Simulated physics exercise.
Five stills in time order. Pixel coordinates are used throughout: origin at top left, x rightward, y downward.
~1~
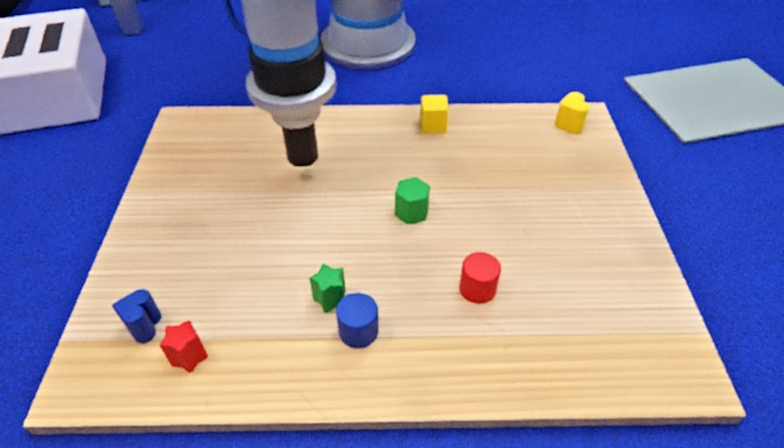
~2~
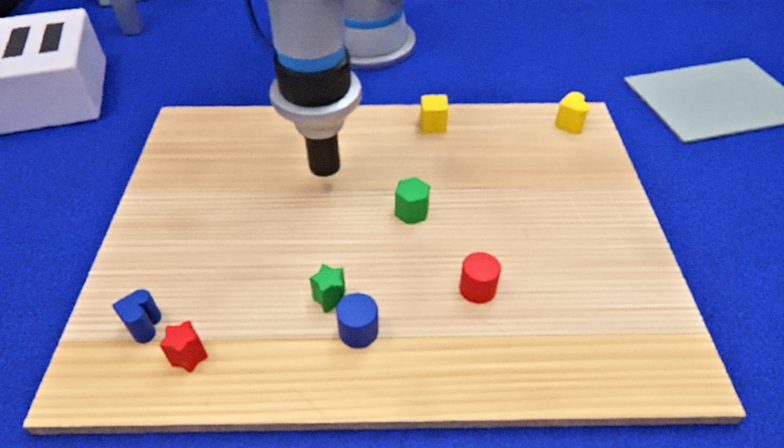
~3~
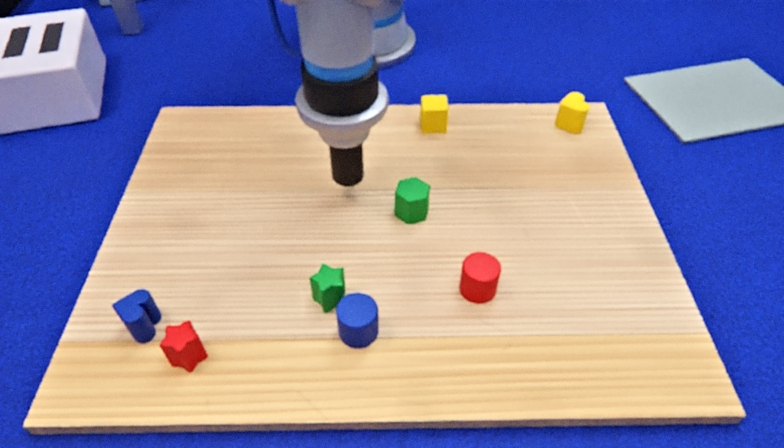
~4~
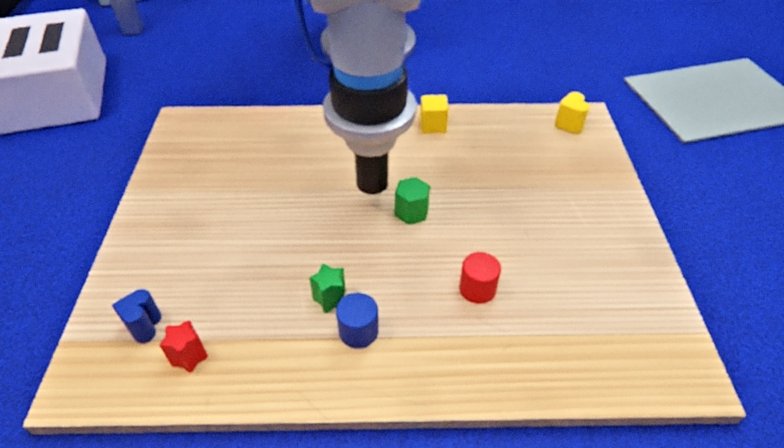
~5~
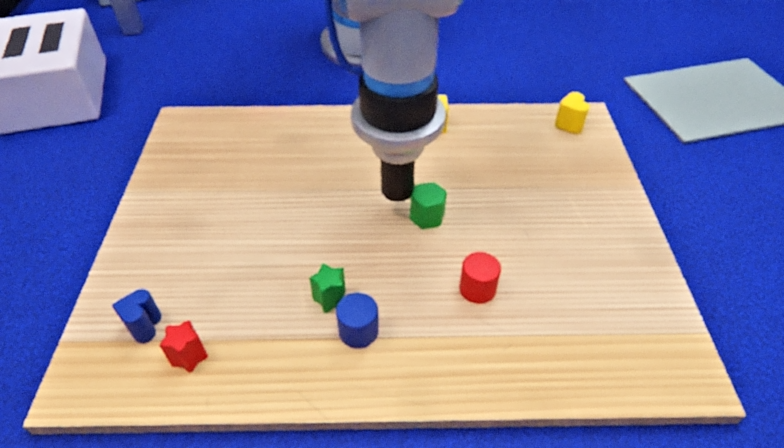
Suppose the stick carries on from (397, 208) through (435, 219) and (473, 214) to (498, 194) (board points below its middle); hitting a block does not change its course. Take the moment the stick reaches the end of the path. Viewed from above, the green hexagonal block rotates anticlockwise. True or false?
False.
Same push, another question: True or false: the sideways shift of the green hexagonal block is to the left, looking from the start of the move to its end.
The claim does not hold.
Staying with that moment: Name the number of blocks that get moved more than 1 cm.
The answer will be one.
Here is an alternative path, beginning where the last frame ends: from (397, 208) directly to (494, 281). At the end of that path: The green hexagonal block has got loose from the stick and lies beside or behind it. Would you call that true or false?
The statement is true.
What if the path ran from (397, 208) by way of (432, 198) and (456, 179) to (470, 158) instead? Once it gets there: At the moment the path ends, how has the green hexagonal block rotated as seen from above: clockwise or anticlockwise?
Viewed from above: Clockwise.
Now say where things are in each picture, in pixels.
Stick tip at (303, 157); block tops, green hexagonal block at (413, 188); red circular block at (482, 266), in the first frame.
Stick at (325, 167); blocks unchanged, in the second frame.
Stick at (348, 176); blocks unchanged, in the third frame.
Stick at (373, 184); blocks unchanged, in the fourth frame.
Stick at (398, 191); green hexagonal block at (429, 193); red circular block at (482, 266), in the fifth frame.
On the path given first. One third of the way, stick at (438, 201); green hexagonal block at (471, 206).
Two thirds of the way, stick at (477, 196); green hexagonal block at (500, 210), turned 40° clockwise.
At the end, stick at (502, 177); green hexagonal block at (500, 210), turned 45° clockwise; red circular block in place.
